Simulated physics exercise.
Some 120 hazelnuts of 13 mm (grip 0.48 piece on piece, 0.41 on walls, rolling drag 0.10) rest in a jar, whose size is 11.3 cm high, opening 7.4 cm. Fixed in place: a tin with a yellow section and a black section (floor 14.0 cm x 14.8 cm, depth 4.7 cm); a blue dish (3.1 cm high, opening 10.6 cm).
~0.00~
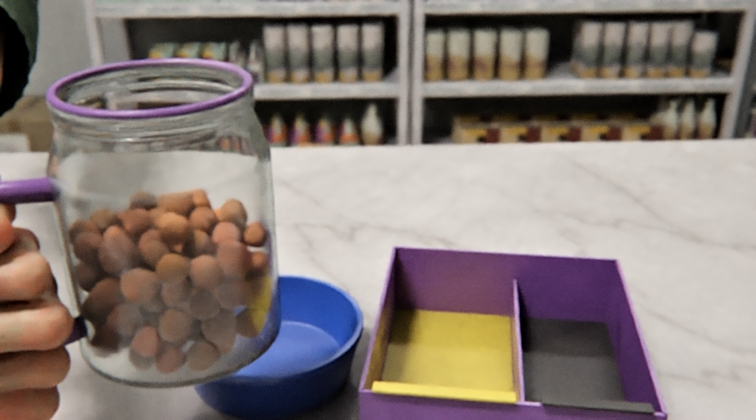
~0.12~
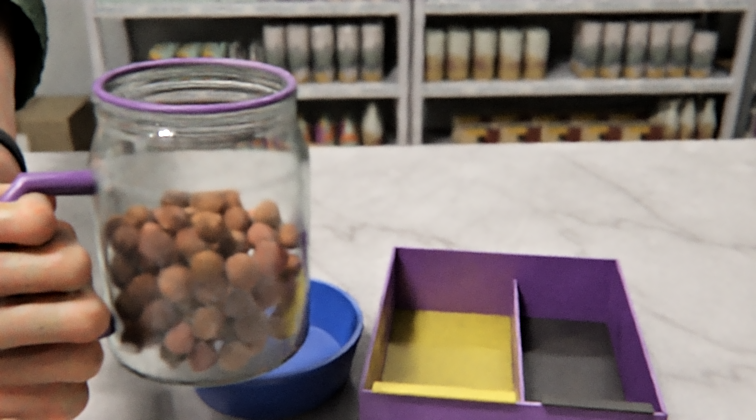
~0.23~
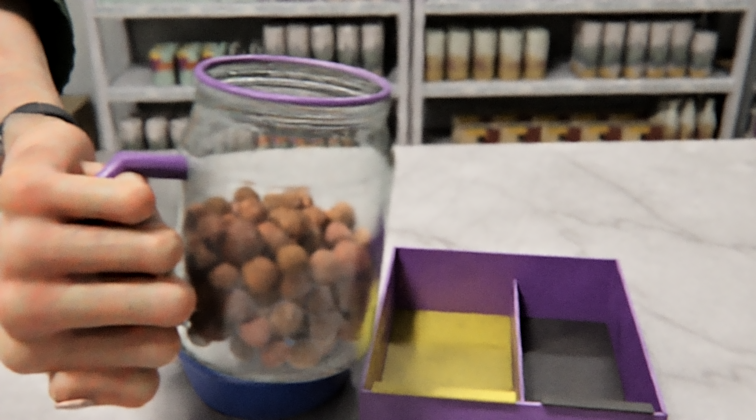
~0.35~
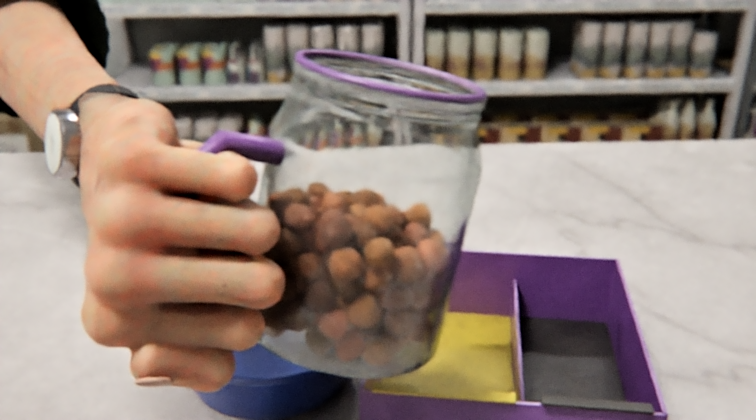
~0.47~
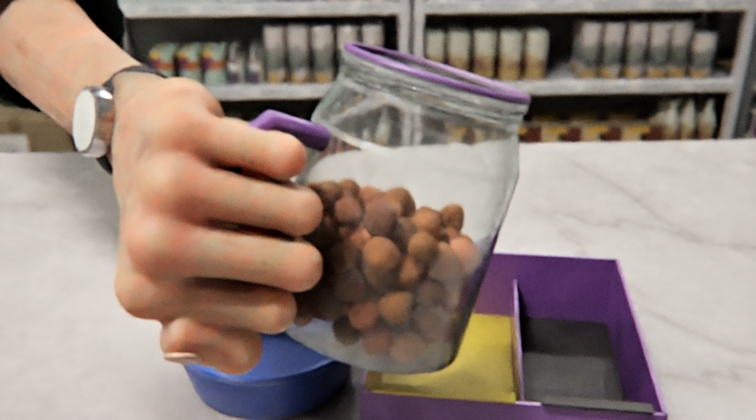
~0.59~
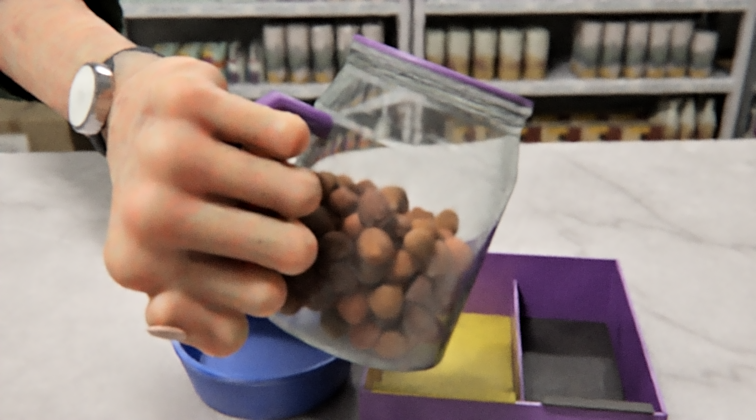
A hand moves a glass jar of hazelnuts right over a blue dish, tilting it rightward.
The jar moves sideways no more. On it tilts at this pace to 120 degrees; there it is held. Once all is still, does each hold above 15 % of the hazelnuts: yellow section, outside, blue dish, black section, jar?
Yellow section: Yes, outside: No, blue dish: No, black section: Yes, jar: No.
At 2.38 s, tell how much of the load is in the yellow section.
So far, roughly 0 percent has arrived.
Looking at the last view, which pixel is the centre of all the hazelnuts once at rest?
(531, 382), roughly.
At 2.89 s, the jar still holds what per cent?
By then, close to 50 per cent is still held.
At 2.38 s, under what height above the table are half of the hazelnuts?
Height estimate: Near 18 cm.
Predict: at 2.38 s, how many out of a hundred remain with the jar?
At that moment, some 100 per cent of the load remains.
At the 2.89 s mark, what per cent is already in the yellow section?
Some 20 per cent.
After 1.28 s, tilt 56 degrees; jar 100 %; middle of all pieces near (331, 219).
Then, at 1.85 s, tilt 82 degrees; jar 100 %; middle of all pieces near (327, 175).
After 2.38 s, tilt 106 degrees; jar 100 %; middle of all pieces near (348, 138).
Then, at 2.89 s, tilt 120 degrees; yellow section 20 %, black section 25 %, jar 50 %, in the air 10 %; middle of all pieces near (474, 258).
In the end, at 4.6 s, yellow section 45 %, outside 0 %, blue dish 0 %, black section 55 %, jar 0 %.
